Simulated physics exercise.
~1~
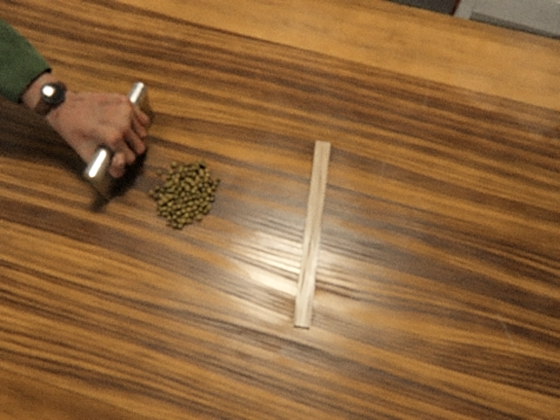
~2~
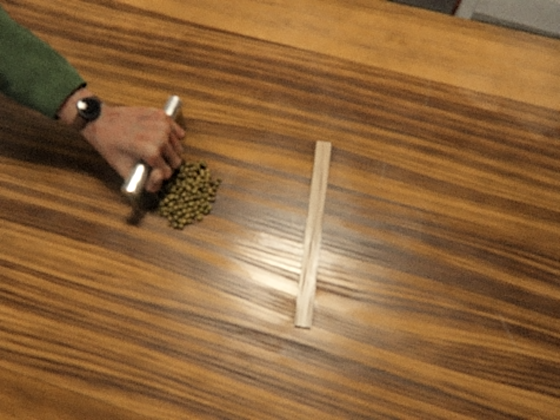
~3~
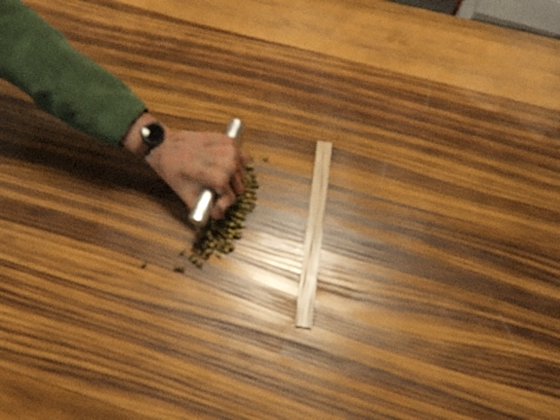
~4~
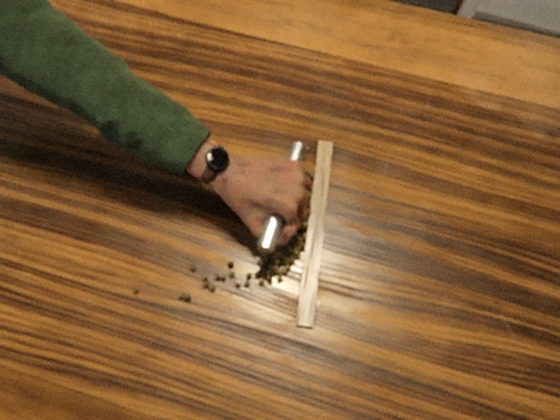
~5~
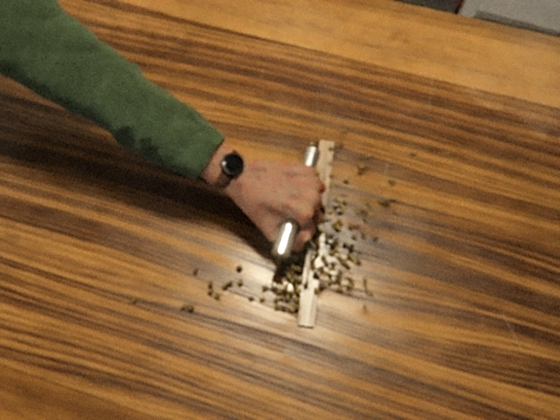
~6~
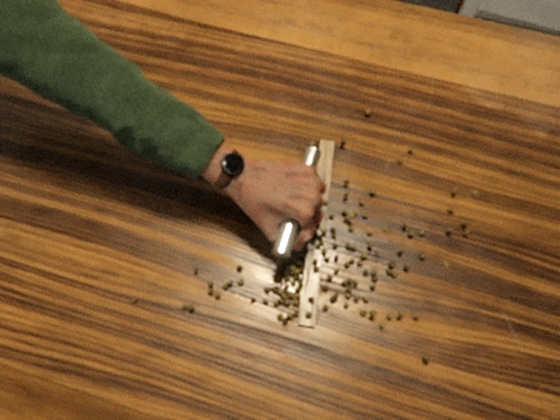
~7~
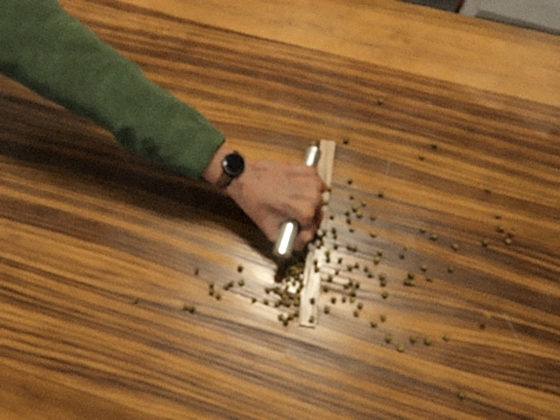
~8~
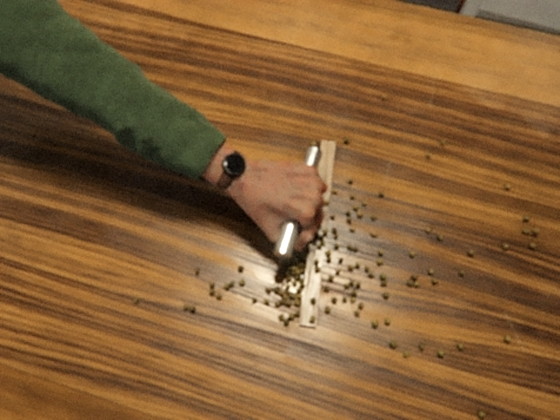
We see a hand in a green sleeve push a pile of small greenish pieces rightward across a wooden table with a metal bar. The bar stops at a pale strip, and many pieces scatter beyond it while others remain on or behind it.
